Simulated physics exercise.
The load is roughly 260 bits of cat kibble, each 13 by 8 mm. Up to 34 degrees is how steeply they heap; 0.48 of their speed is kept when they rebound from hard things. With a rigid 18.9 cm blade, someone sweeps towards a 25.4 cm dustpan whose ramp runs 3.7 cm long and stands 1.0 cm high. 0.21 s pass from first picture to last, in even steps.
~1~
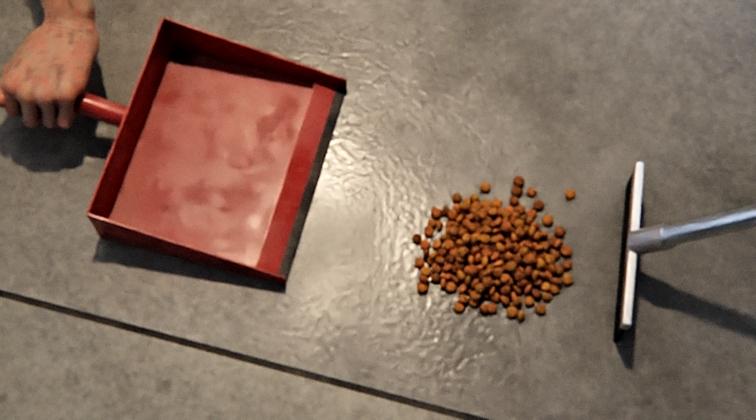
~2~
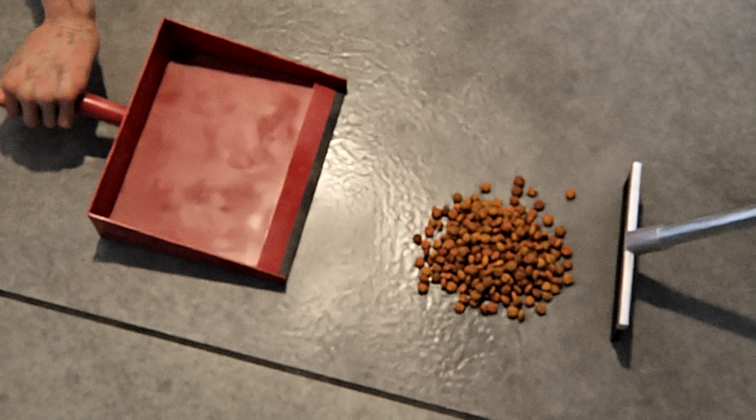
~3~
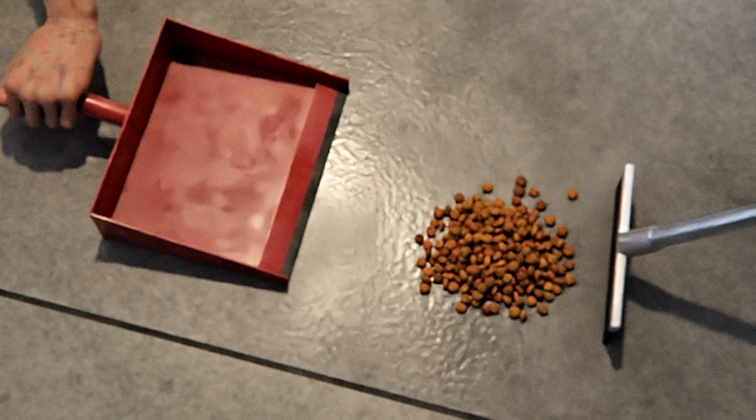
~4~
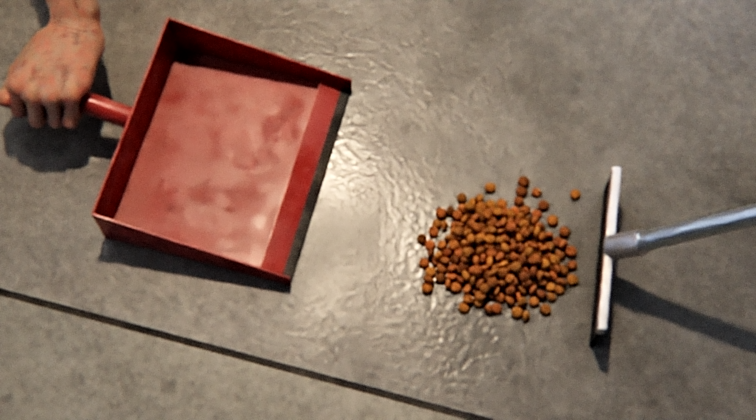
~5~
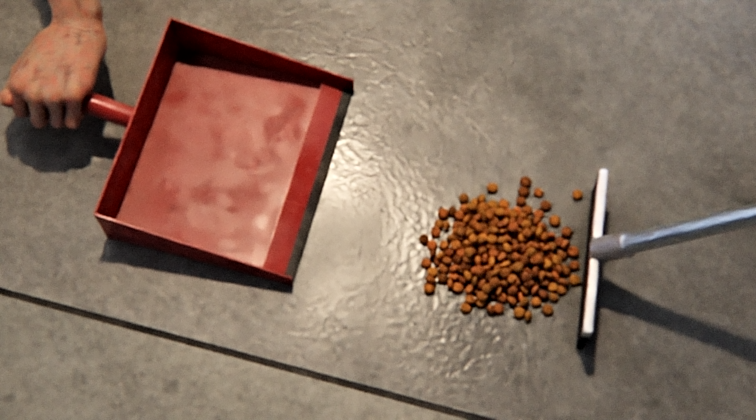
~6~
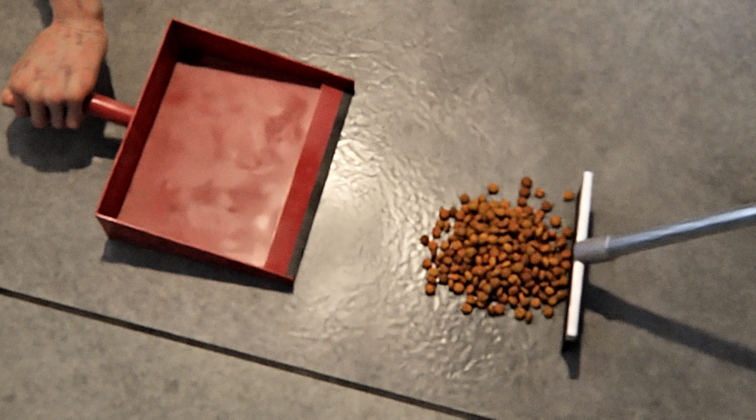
On a grey floor, a hand at left holds a red dustpan almost still while a long-handled squeegee-like blade at right slides slowly left, reaching the right edge of a brown kibble pile and nudging a few pieces.
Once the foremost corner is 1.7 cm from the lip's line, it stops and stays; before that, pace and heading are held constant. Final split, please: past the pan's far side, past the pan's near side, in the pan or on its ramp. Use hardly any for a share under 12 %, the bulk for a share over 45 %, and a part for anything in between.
Far side: Hardly any, near side: A part, pan: A part.
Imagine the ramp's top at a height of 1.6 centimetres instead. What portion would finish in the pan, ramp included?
15 per cent.
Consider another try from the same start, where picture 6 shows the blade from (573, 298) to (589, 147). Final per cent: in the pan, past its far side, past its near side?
That ends as pan 25, far 0, and near 0.
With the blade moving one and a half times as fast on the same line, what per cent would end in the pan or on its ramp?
I'd guess it lands at about 20 per cent.
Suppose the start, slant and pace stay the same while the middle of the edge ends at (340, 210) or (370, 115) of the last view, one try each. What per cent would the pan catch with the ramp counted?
Close to 40 and 15 in a hundred, in that order.
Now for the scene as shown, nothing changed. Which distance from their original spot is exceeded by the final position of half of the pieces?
24 cm or so.
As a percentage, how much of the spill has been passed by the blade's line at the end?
Roughly 25 per cent of it.
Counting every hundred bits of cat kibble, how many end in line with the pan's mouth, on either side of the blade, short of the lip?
Roughly 45 in a hundred.
Then, 0.33 s after the last picture, middle of the blade 17 cm from the lip; 0 % over the lip, far side 0 %, near side 5 %.
Then, 0.56 s after the last picture, middle of the blade 8 cm from the lip; 0 % over the lip, far side 0 %, near side 30 %.
Then, 0.89 s after the last picture, middle of the blade 3 cm from the lip; 20 % over the lip, far side 0 %, near side 40 %.
In the end, far side 0 %, near side 40 %, pan 20 %, in front of the lip or behind the blade 45 %.
